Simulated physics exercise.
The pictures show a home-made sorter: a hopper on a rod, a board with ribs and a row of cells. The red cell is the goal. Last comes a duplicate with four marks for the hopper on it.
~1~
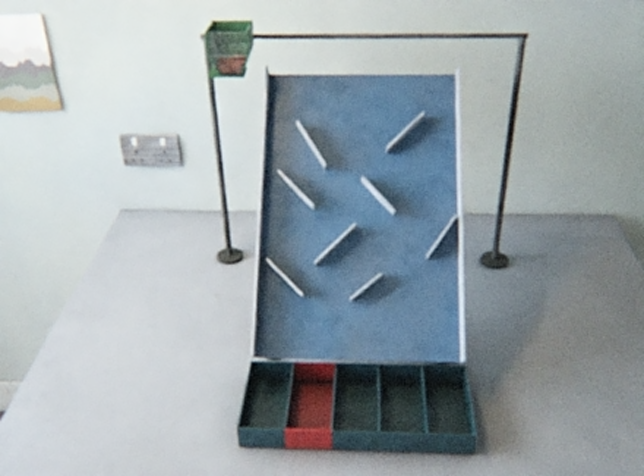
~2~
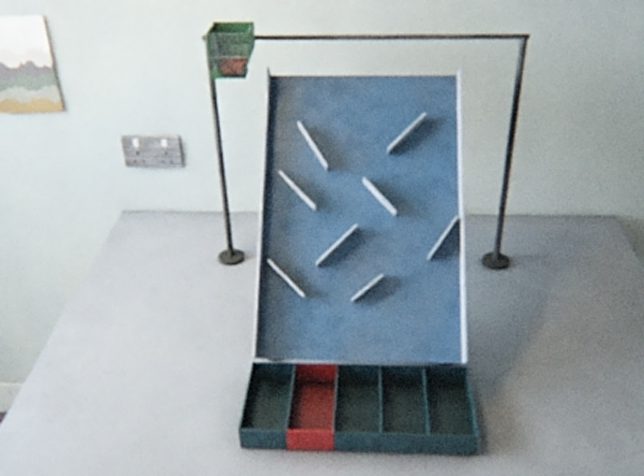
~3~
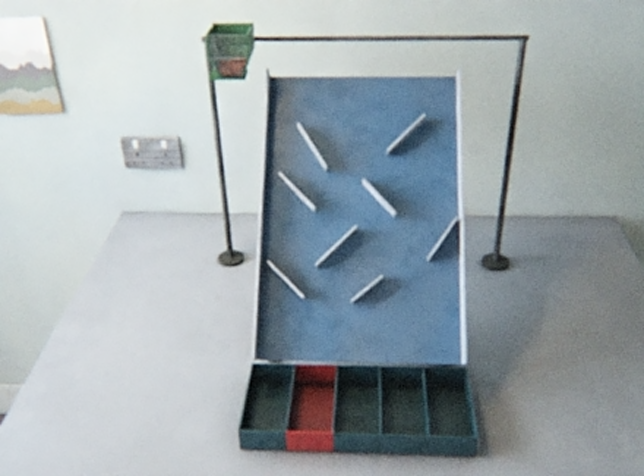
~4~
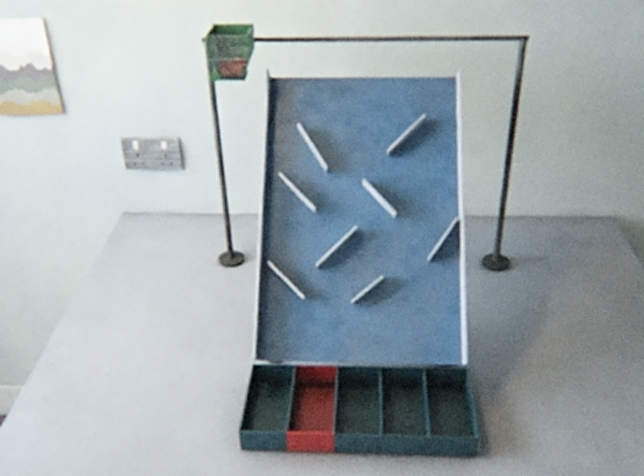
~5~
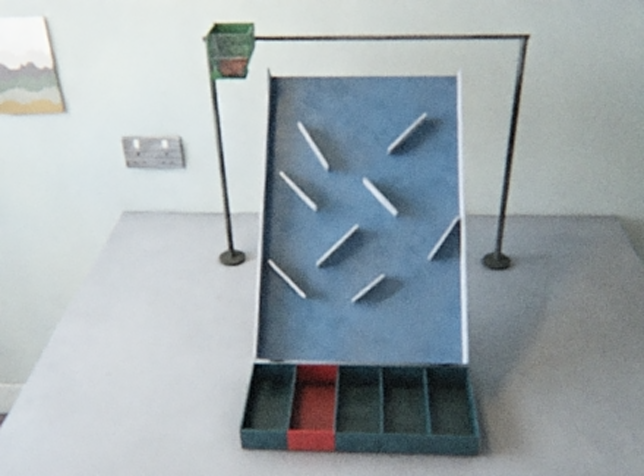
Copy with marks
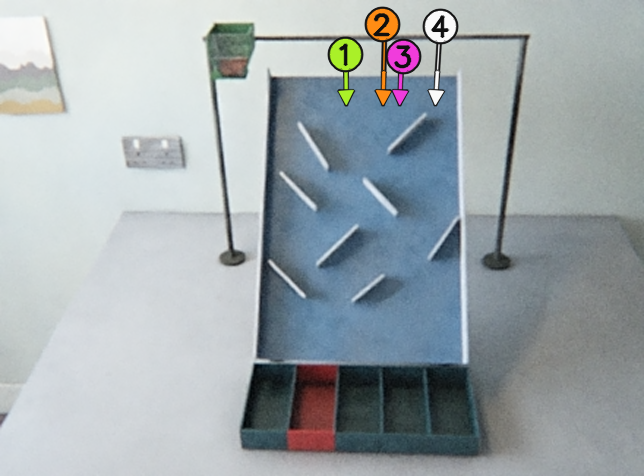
At the start, a small green hopper with something reddish inside sits at the left end of a dark rod, beside a tilted blue board with pale slanted ribs. Below the board is a row of five cells, the second from left red. Throughout, nothing visibly moves.
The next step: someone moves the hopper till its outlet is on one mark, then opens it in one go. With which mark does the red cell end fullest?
Take 1.
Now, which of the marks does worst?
That is mark 4.
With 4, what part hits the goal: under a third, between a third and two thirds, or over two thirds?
It is under a third.
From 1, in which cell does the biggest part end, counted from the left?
It is the second one.
On the marked copy, mark 1 meets the board at (346, 99); mark 2 meets the board at (383, 99); mark 3 meets the board at (399, 99); mark 4 meets the board at (435, 99).
If 1 is chosen, about two thirds in the red cell, about a quarter in other cells, a small part held on the board, a stray few outside the box.
If 2 is chosen, about a quarter in the red cell, about two thirds in other cells, a small part held on the board, a stray few outside the box.
If 3 is chosen, about a quarter in the red cell, about half in other cells, a small part held on the board, a small part outside the box.
If 4 is chosen, none in the red cell, most in other cells, a small part held on the board, a small part outside the box.
